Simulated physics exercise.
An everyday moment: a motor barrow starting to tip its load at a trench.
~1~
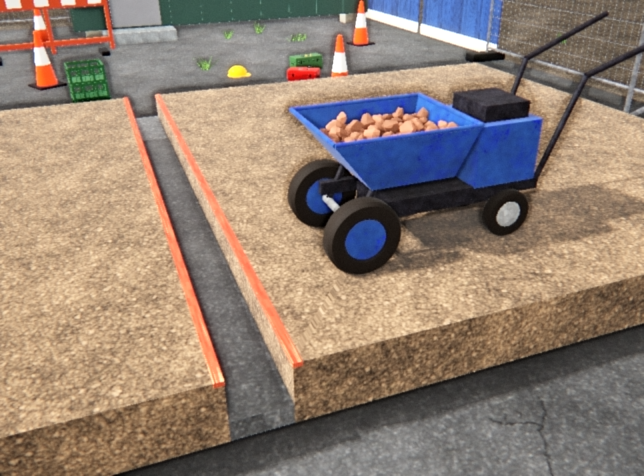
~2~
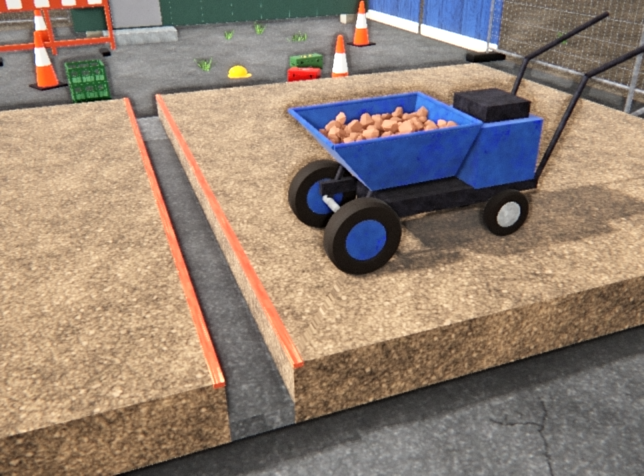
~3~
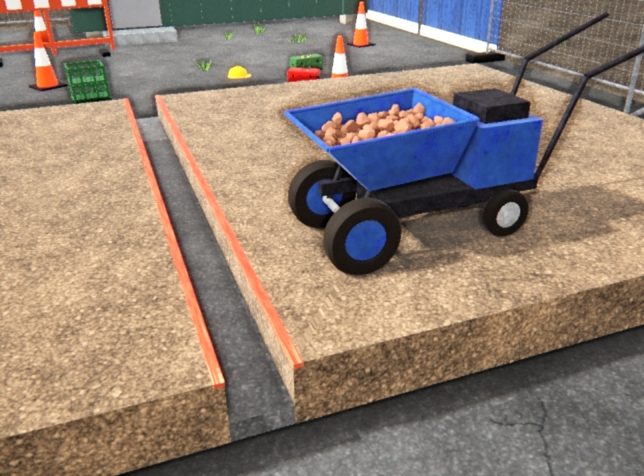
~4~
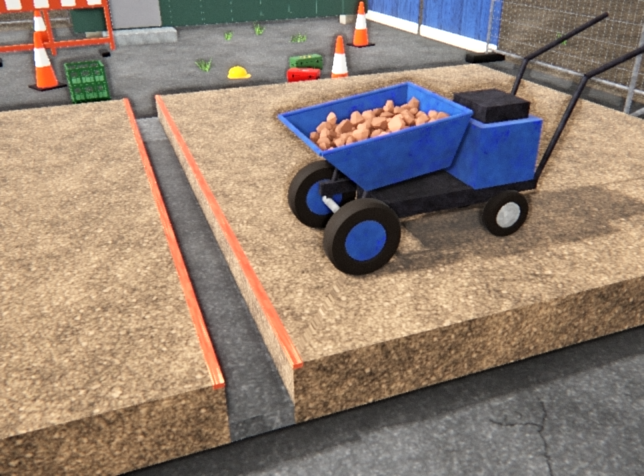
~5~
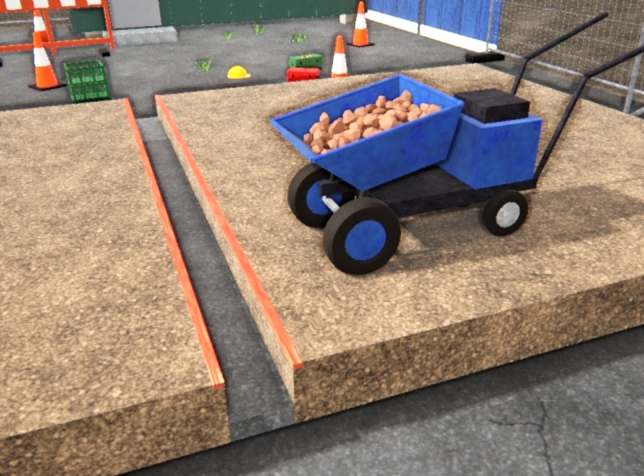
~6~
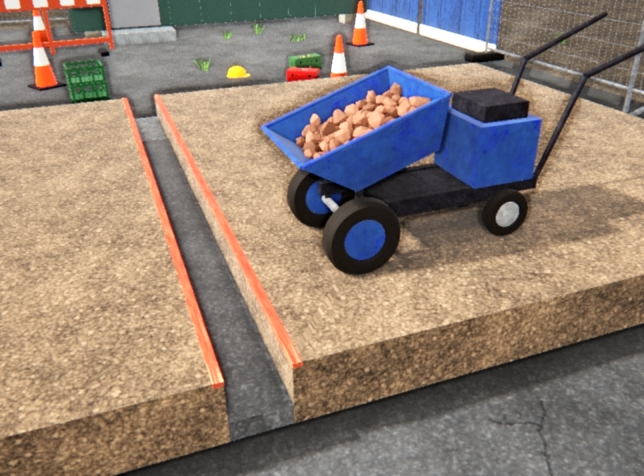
In this clip, a blue motor barrow loaded with lumps of rubble stands beside a narrow, orange-edged trench; its skip sits level at first, then tilts gradually forward to the left while the wheels stay in place.
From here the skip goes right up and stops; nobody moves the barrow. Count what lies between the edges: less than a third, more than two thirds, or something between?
The trench ends with over two thirds of it.
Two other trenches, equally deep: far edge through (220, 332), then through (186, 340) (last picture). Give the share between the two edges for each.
Near 80 % and 100 %.
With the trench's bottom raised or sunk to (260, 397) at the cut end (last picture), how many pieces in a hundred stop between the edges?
About 90 per cent.
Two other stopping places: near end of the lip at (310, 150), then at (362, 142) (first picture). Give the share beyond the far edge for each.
First some 30, then 0 per cent.
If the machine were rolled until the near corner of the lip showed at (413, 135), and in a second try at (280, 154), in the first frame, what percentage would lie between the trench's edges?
In turn 30 and 20 in a hundred.
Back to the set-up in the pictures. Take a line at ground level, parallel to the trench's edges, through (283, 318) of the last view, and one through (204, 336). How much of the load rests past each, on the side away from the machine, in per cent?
First some 100, then 0 per cent.
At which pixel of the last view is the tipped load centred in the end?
Roughly at (219, 294).
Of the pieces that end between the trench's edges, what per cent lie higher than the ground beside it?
Some 5 per cent.
Soon after the last picture, skip tipped steeply; all in the skip.
A little later, skip tipped right over; most in the skip; a stray few short of the trench; about a quarter in or heaped over the trench; a stray few falling.
Later still, skip tipped right over; a stray few in the skip; a stray few short of the trench; nearly all in or heaped over the trench; a stray few beyond it.
At rest, skip tipped right over; nearly all in or heaped over the trench; a stray few beyond it.
